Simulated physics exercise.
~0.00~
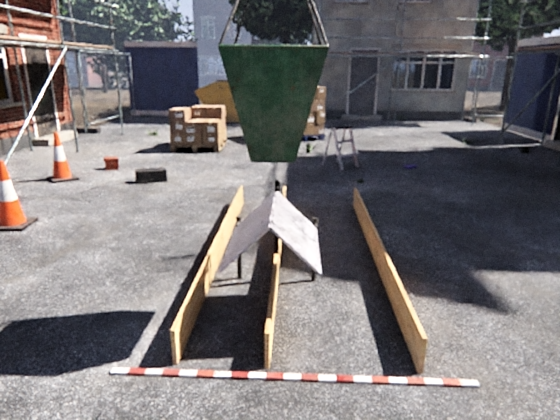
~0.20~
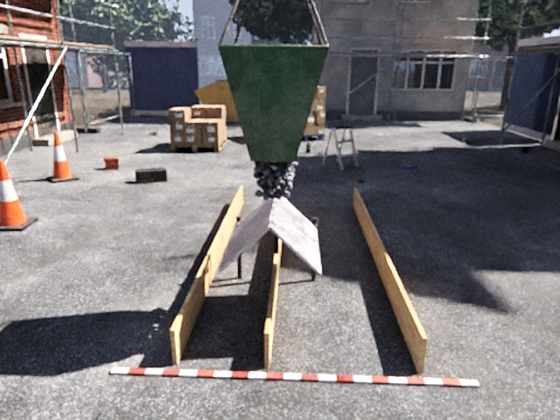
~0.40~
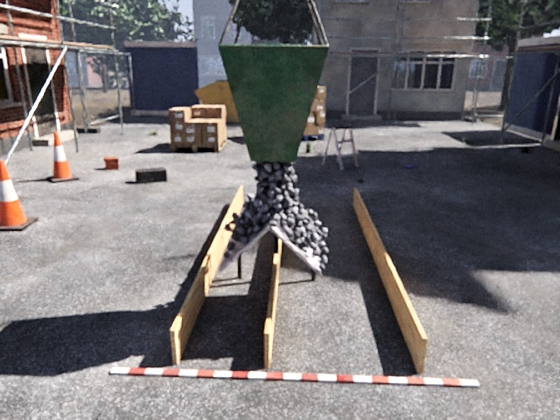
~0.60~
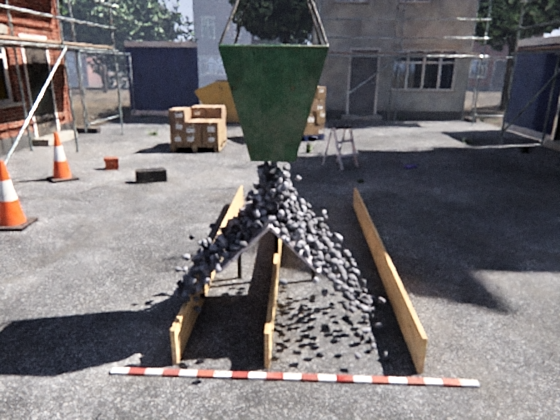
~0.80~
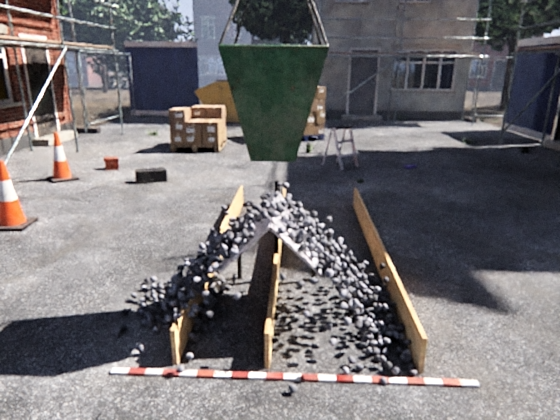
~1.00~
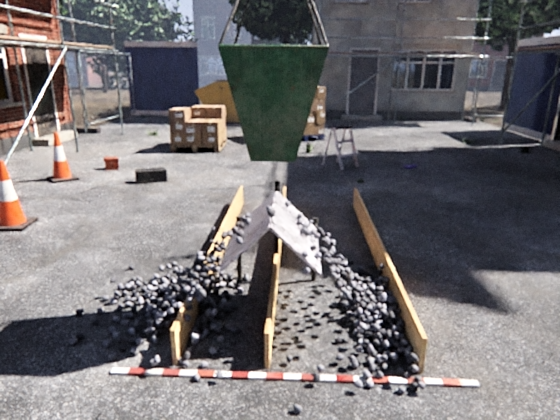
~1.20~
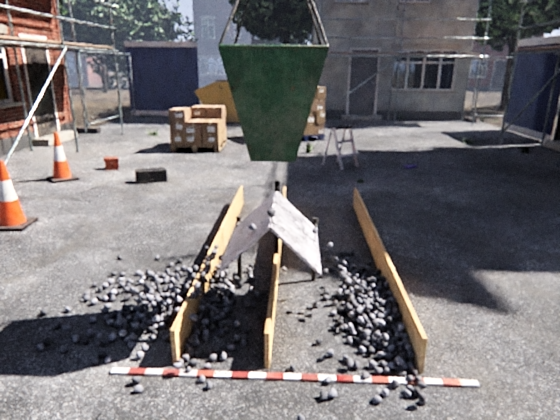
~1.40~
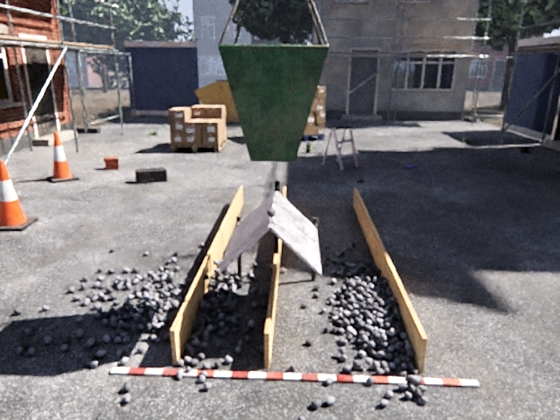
Green hopper dropping grey stones onto a fixed peaked steel plate, splitting them both ways, most settling in the right plank bay.
